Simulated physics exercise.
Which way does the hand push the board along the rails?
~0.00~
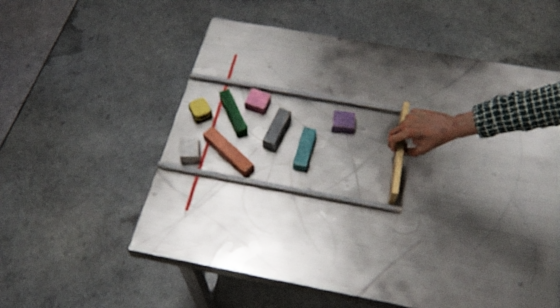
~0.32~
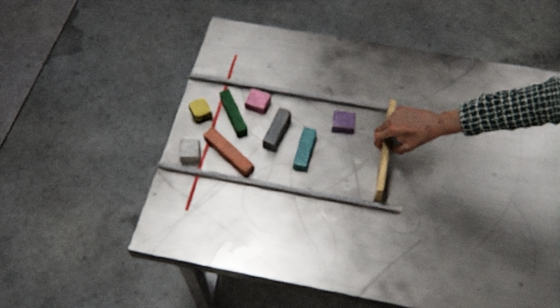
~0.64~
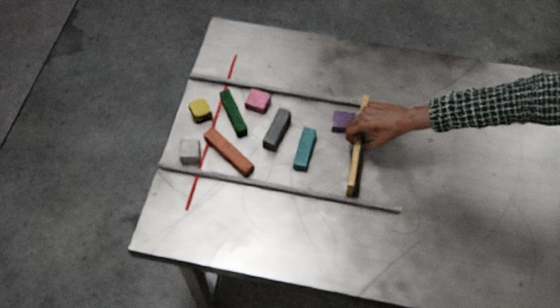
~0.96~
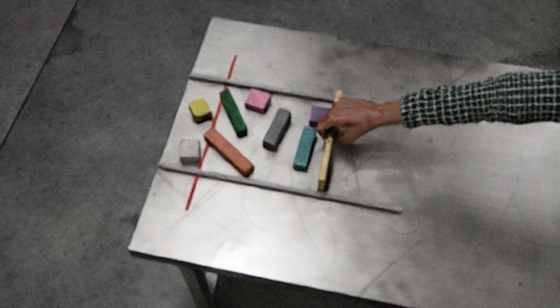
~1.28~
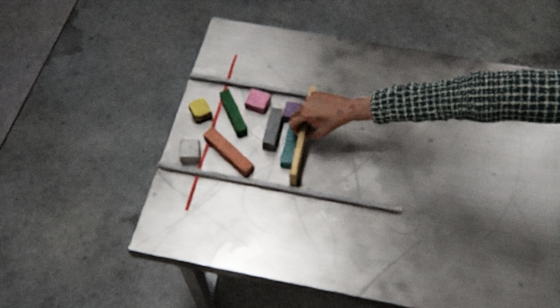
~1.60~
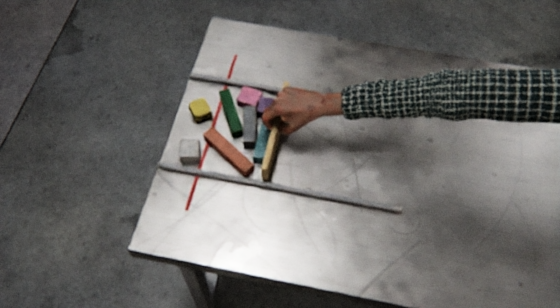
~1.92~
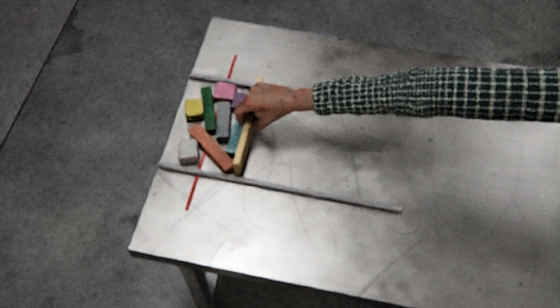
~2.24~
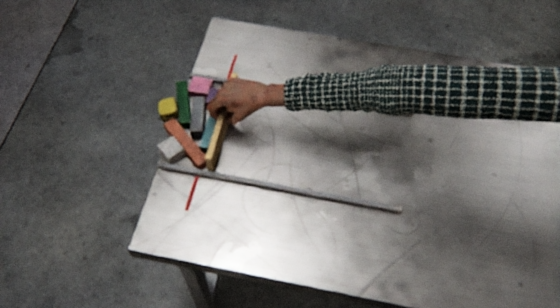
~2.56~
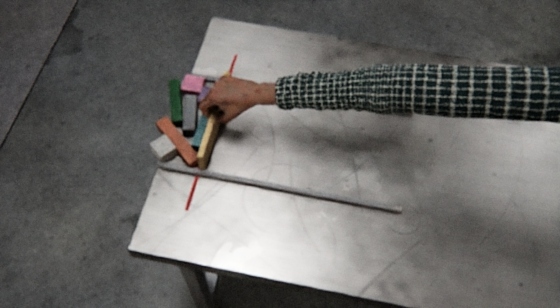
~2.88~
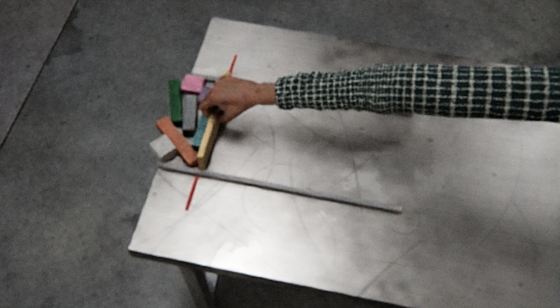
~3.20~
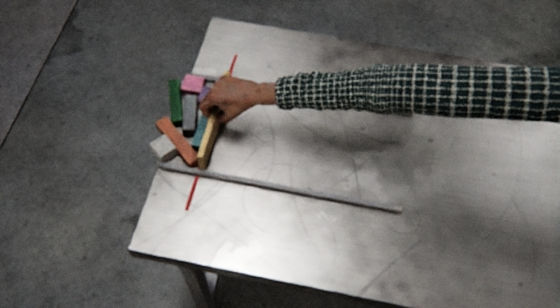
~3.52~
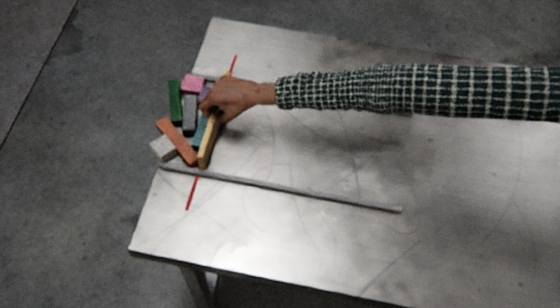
The hand pushes the board to the left, gathering the coloured blocks toward the end of the table.
